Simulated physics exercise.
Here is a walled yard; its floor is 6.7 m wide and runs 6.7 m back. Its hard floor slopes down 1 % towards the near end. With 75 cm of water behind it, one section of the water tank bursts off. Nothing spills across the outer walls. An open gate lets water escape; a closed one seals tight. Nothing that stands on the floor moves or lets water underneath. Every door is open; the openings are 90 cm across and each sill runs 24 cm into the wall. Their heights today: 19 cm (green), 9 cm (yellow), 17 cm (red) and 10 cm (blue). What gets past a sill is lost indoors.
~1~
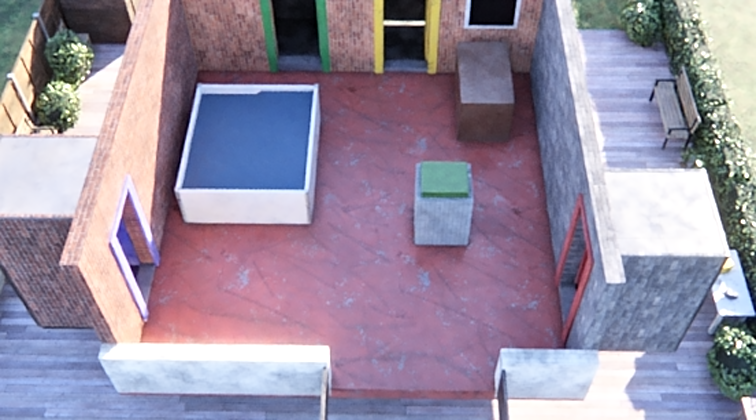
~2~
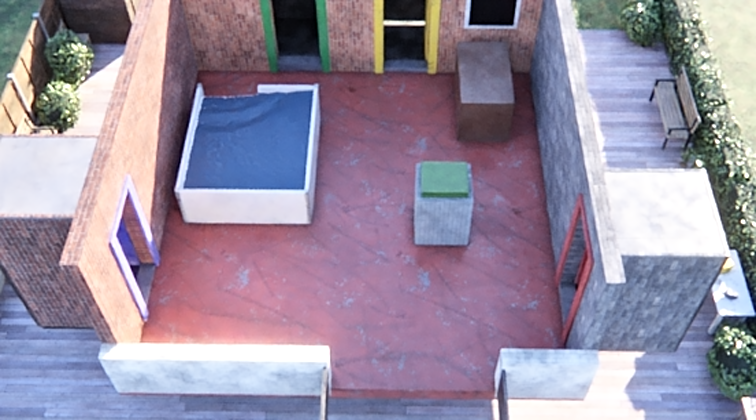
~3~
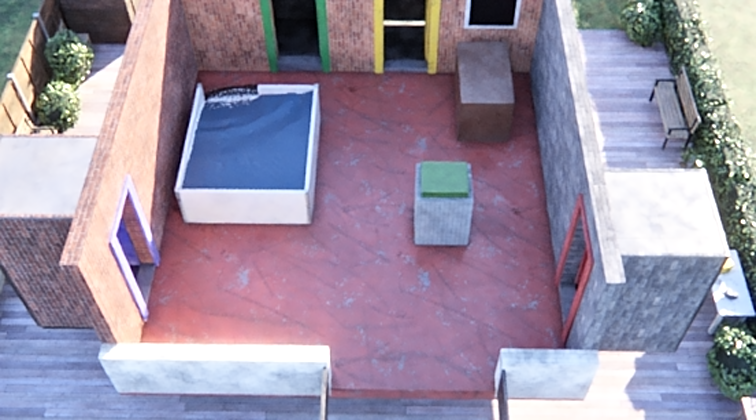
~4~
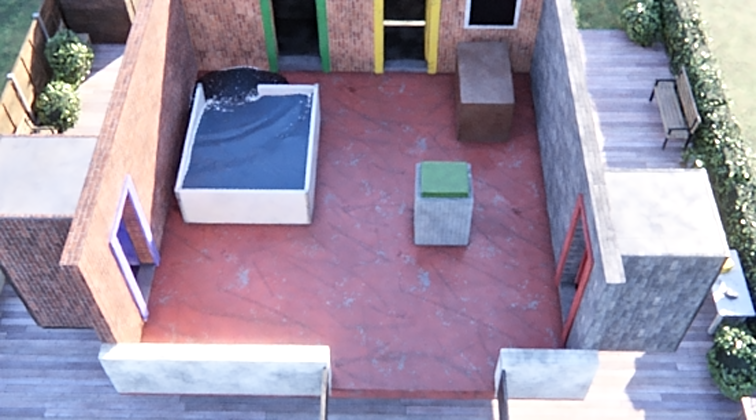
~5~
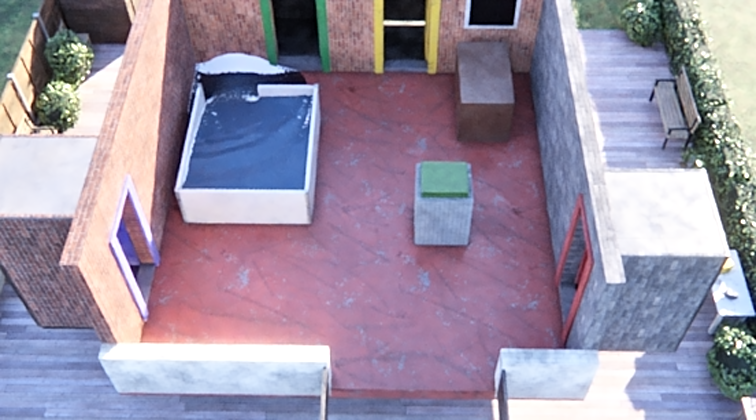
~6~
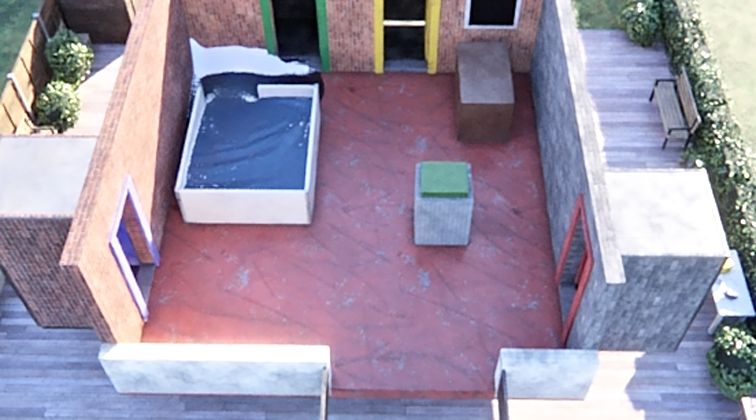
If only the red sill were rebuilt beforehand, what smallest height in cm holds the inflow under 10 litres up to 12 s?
Some 11 cm above the ground.
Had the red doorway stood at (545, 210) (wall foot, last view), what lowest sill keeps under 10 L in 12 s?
Roughly 12.5 cm.
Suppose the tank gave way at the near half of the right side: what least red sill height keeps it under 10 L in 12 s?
Then roughly 14.0 cm.
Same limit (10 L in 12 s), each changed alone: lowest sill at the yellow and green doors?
About 13.5 cm at yellow and 26 cm at green.
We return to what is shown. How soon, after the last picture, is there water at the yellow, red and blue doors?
Yellow 0.7 s, red 3.4 s, blue 1.8 s.
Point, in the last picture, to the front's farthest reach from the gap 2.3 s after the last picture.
At about (529, 74).
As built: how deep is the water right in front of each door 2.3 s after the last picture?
In cm: Green 23, yellow 7, red 0, blue 8.
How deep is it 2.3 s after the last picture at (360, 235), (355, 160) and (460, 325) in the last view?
In that order: 0, 1 and 0 cm.
Then, 0.7 s after the last picture water covers 10 % of the floor, deepest (62 cm) near (224, 77); it has not reached the red door.
Then, 2.3 s after the last picture water covers 35 % of the floor, deepest (42 cm) near (202, 96); it has not reached the red door.
Then, 11.3 s after the last picture water covers 100 % of the floor, deepest (14 cm) near (434, 207); 10 cm at the red door, 0 litres in over its 17 cm sill.
At the red door as built, the water peaked near 16 cm, 9.5 s after the last picture.
Run again over the same 12 s with other heights there, 18 litres in over 9.5 cm, 3 litres over 13.5 cm. The limit of 10 litres is kept from about 11 cm up.
